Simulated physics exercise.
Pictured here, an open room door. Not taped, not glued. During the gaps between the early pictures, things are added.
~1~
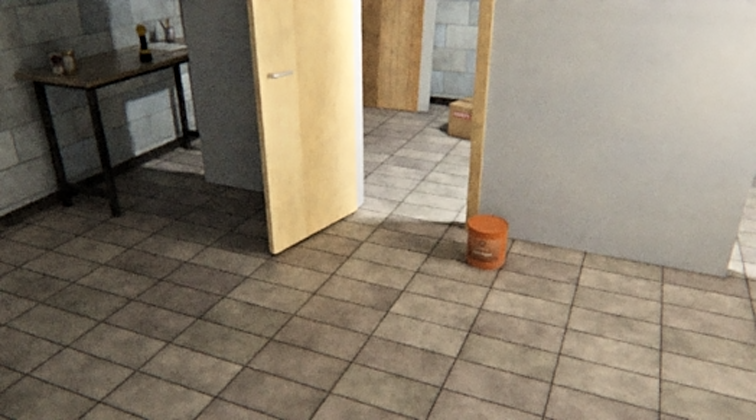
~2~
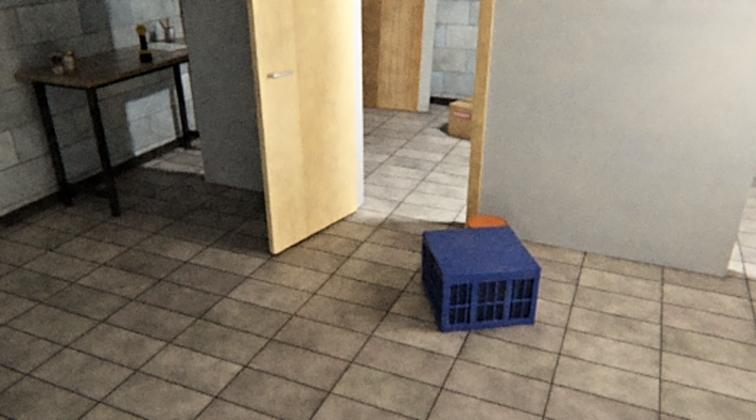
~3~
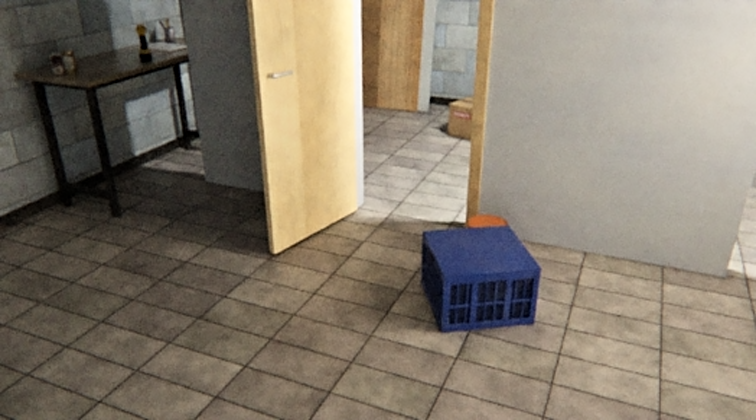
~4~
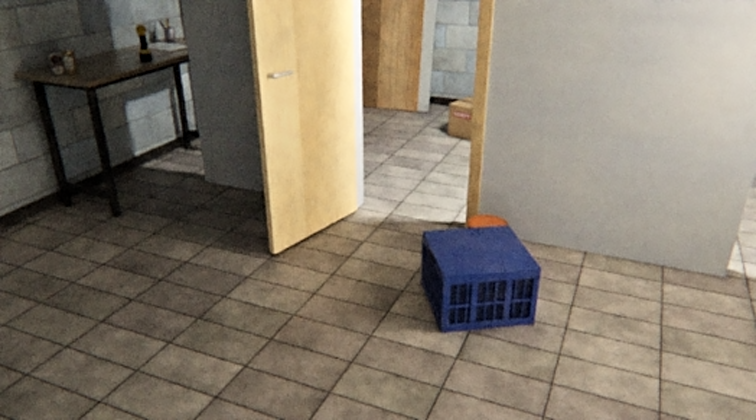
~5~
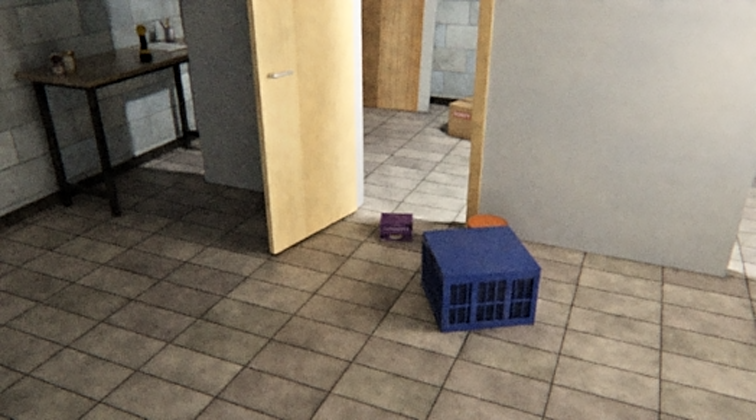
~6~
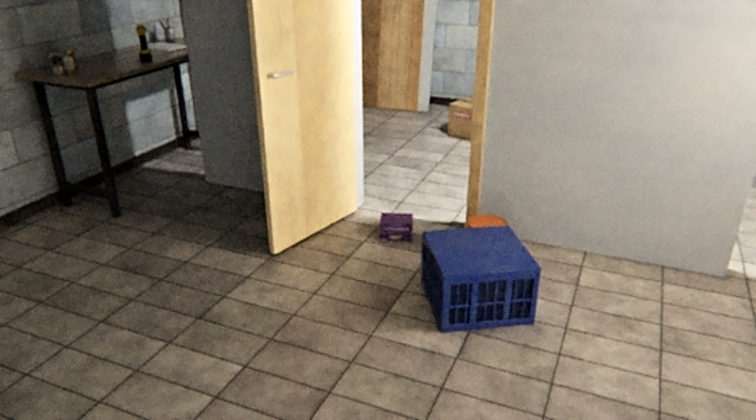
Wooden door standing wide open and still as a blue crate appears before an orange bucket, then a small purple box appears.
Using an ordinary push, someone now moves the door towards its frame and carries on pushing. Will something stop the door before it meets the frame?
The opening is covered.
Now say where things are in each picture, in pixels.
Door wide open and still, in the first picture.
Door wide open and still; blue chest (477, 276), in the second picture.
Door wide open and still; blue chest (477, 276), in the third picture.
Door wide open and still; blue chest (477, 276), in the fourth picture.
Door wide open and still; blue chest (477, 276), in the fifth picture.
Door wide open and still; purple box (397, 227); blue chest (477, 276), in the sixth picture.
Then, 0.90 s on from there, door at 68°.
Then, 1.40 s on from there, door at 32°; purple box shifted about its own width near (414, 222).
Then, 1.70 s on from there, door at 9°; purple box shifted about its own width near (434, 214).
In the end, door at 0°; moved from the start, purple box; the other 2 unmoved. At the end, from the last picture's camera, purple box near (444, 206).
